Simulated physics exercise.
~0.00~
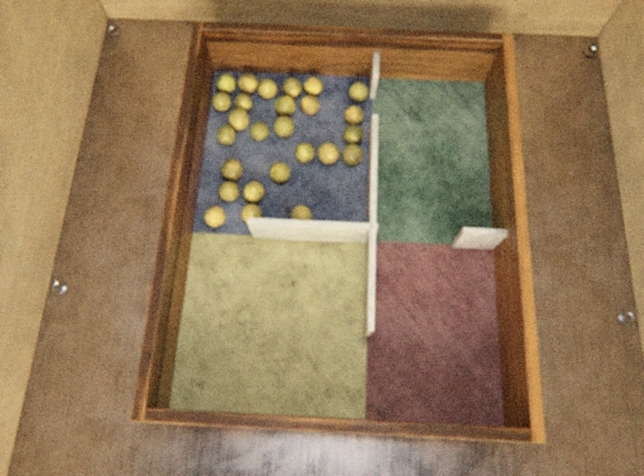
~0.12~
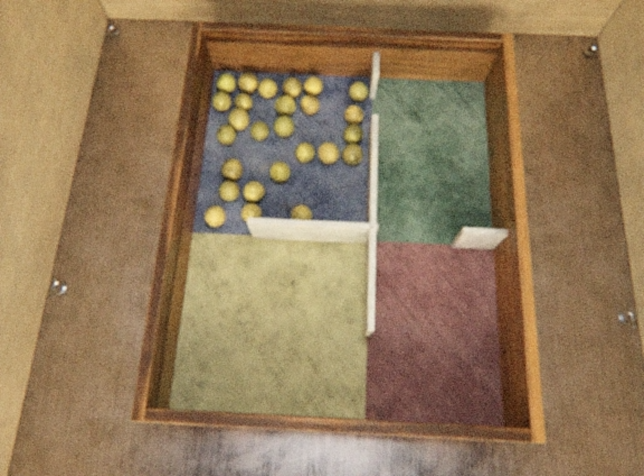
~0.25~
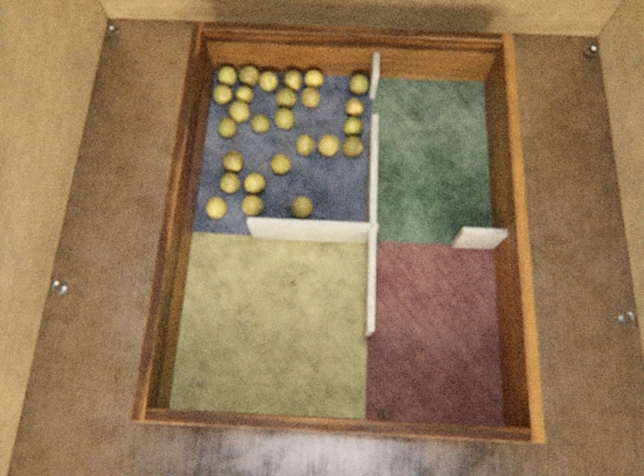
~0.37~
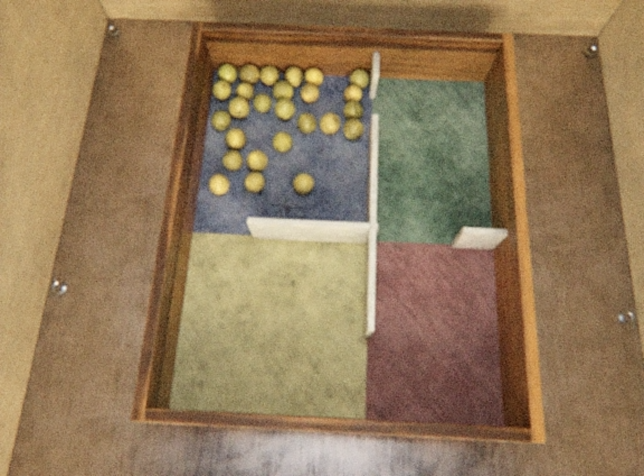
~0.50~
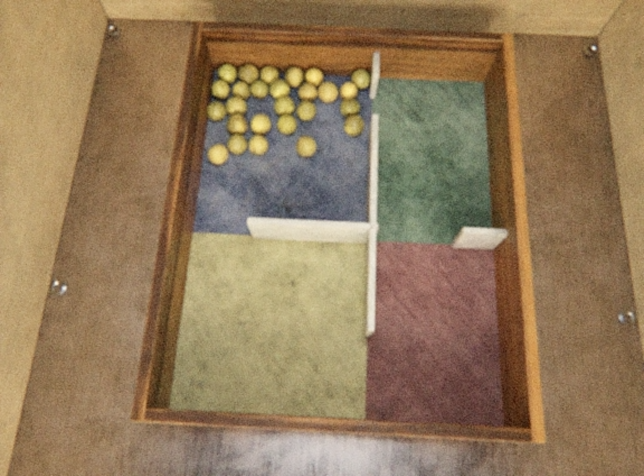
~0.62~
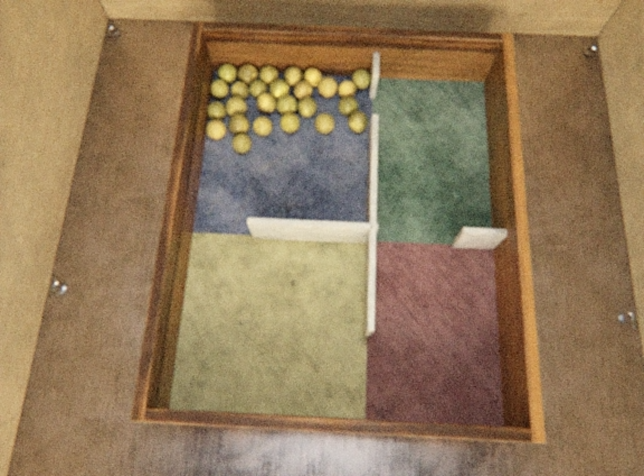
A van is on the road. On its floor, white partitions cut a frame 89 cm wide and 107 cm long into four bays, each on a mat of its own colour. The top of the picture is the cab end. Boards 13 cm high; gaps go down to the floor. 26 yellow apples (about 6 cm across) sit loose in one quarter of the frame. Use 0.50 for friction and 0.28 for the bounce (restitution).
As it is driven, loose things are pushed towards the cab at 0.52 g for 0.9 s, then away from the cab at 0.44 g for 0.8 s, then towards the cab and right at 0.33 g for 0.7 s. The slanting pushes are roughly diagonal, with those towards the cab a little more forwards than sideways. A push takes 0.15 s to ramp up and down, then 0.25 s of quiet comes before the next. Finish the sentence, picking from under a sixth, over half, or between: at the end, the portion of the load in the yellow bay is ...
At the end that portion is one sixth to one half.
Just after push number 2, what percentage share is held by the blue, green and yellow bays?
Blue 60, green 0, yellow 30 %.
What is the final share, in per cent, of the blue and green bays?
Blue 60 %, green 0 %.
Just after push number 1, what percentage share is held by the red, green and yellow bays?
Red 0, green 0, yellow 0 %.
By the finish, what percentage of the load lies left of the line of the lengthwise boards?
It comes to around 90 percent.
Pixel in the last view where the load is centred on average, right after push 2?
Centred roughly on pixel (273, 256).
After push 1 (1.14 s), 25 in the blue bay and 1 in the green bay.
After push 2 (2.19 s), 1 in the red bay, 16 in the blue bay and 9 in the yellow bay.
After push 3 (3.14 s), 1 in the red bay, 15 in the blue bay, 1 in the green bay and 9 in the yellow bay.
When it is over (at 3.76 s), 1 in the red bay, 15 in the blue bay, 1 in the green bay and 9 in the yellow bay. Asked share, 9 of 26, 35 per cent.
